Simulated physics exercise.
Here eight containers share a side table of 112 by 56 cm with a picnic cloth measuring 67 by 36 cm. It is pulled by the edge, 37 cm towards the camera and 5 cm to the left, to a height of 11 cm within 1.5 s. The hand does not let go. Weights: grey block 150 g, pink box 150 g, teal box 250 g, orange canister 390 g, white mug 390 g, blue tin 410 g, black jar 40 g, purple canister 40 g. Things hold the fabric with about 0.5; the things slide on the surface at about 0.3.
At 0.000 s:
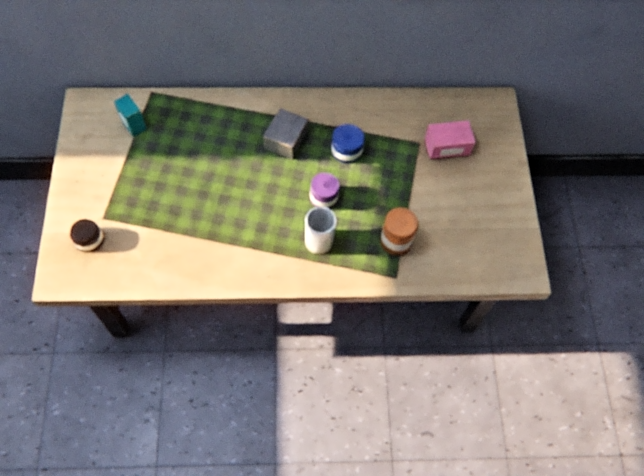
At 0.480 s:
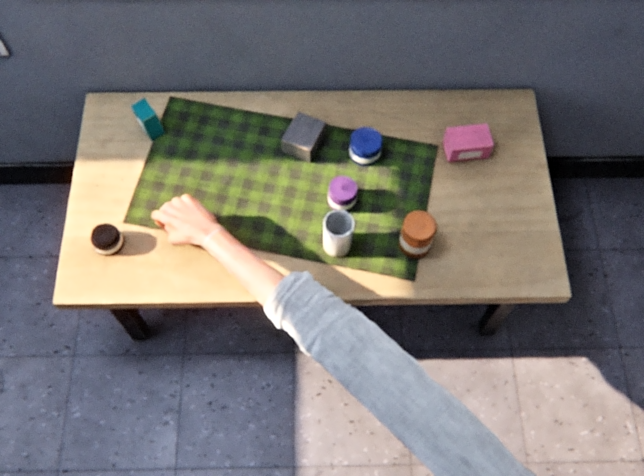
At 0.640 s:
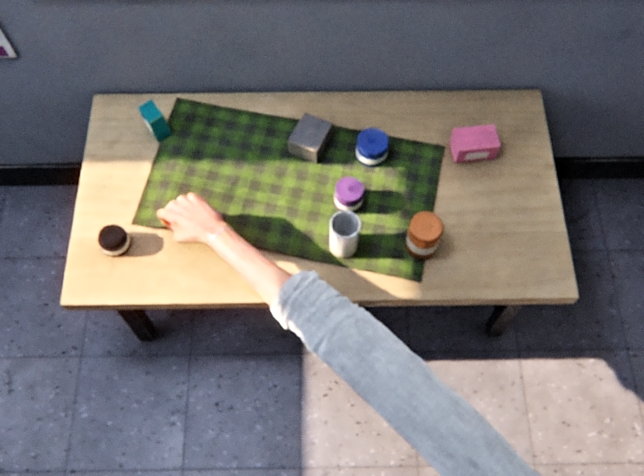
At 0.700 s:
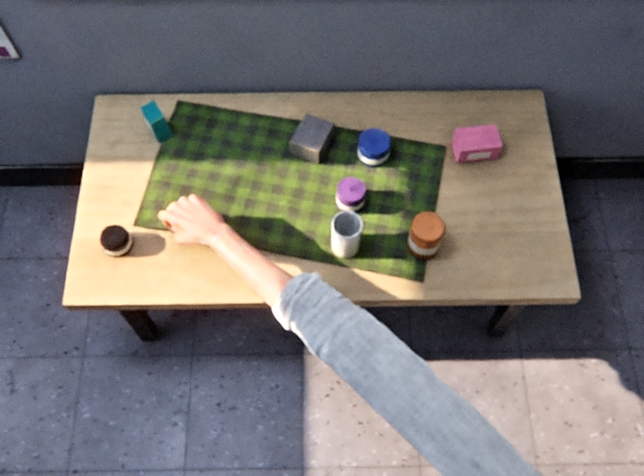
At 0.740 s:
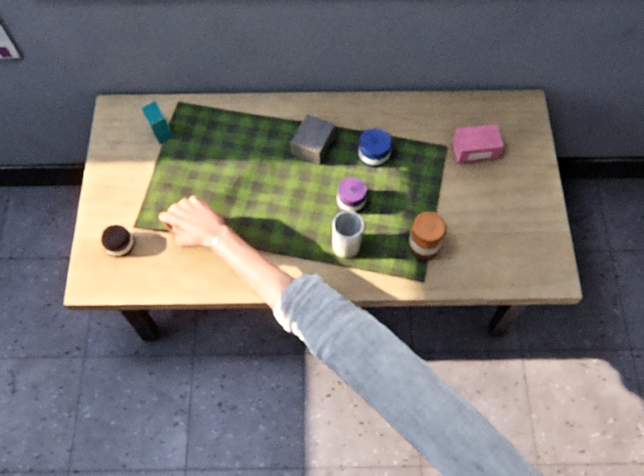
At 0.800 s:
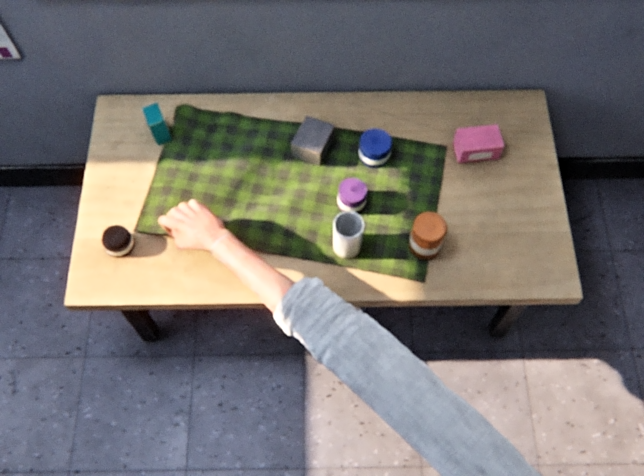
Hand reaching in and gripping the near left edge of a green checked cloth, barely shifting it beneath containers on a table.
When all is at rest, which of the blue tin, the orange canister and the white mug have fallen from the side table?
The blue tin stays on, the orange canister stays on, the white mug goes over the edge.
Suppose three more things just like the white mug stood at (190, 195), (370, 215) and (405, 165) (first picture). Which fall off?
In that order: Drops off, stays up, stays on.
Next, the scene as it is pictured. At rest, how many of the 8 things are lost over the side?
I count 1.
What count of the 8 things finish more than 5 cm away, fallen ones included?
I count 6.
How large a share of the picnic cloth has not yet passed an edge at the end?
Some 60 per cent of it.
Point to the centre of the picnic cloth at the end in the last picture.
Around (210, 286).
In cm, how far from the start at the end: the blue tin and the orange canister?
About: Blue tin 35 cm, orange canister 15 cm.
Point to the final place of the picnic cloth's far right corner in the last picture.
Around (315, 174).
By 1.1 s, 100 % of the picnic cloth is still over the top; blue tin 6 cm off its start, white mug 3 cm off its start, orange canister 2 cm off its start.
By 1.5 s, 90 % of the picnic cloth is still over the top; blue tin 16 cm off its start, white mug 10 cm off its start, orange canister 7 cm off its start.
By 1.8 s, 70 % of the picnic cloth is still over the top; blue tin 27 cm off its start at (272, 194), white mug on its side, 21 cm off its start at (295, 312), orange canister 14 cm off its start at (369, 242).
By 2.1 s, 60 % of the picnic cloth is still over the top; blue tin 32 cm off its start, white mug over the edge, orange canister 17 cm off its start.
By 3.7 s, 60 % of the picnic cloth is still over the top; blue tin 33 cm off its start at (257, 214), white mug over the edge, orange canister 17 cm off its start at (356, 253), grey block 38 cm off its start at (195, 242).
